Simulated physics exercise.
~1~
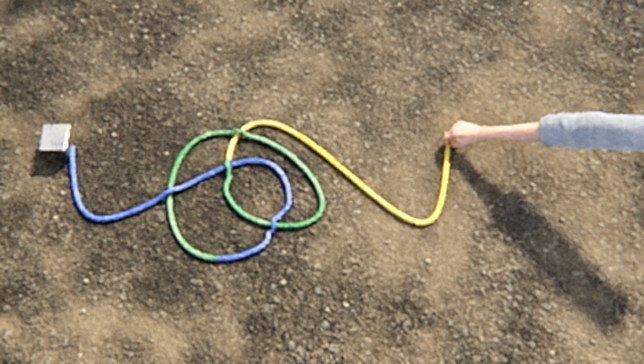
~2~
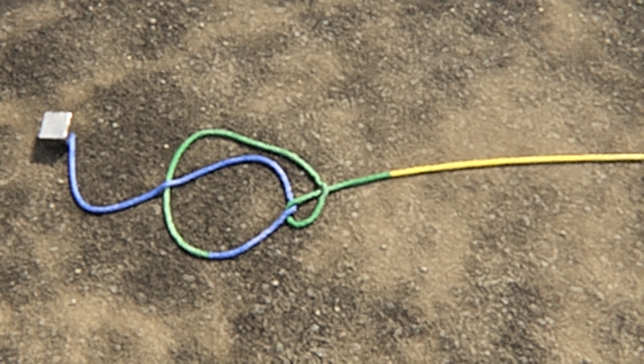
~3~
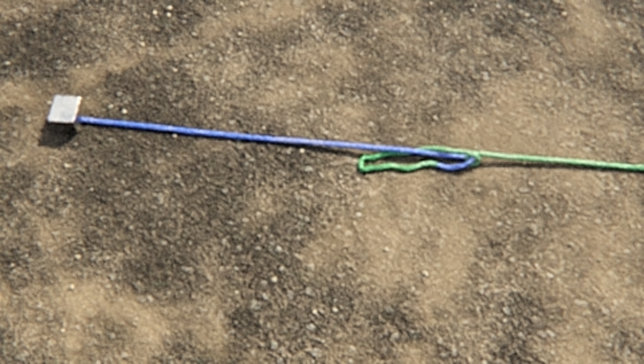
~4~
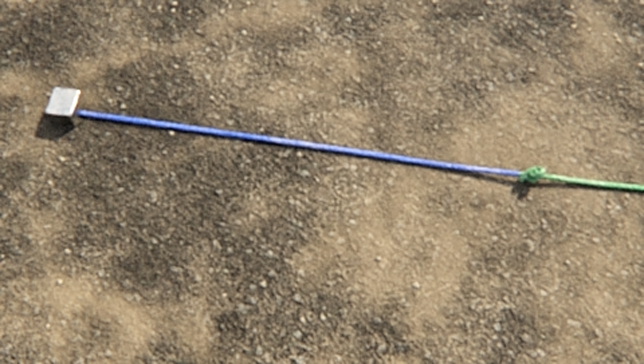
On bare, gritty ground, a rope coloured blue, green and yellow lies in overlapping loops, its blue left end fixed to a small pale block. A hand at the right holds the yellow end, then passes out of view as that end is drawn off to the right. The yellow part straightens and the green loops begin to shrink. Next the blue part pulls taut from the block, leaving a narrow, flattened loop of green and blue farther right. Finally the loops close up and jam into a small green knot on the stretched rope.
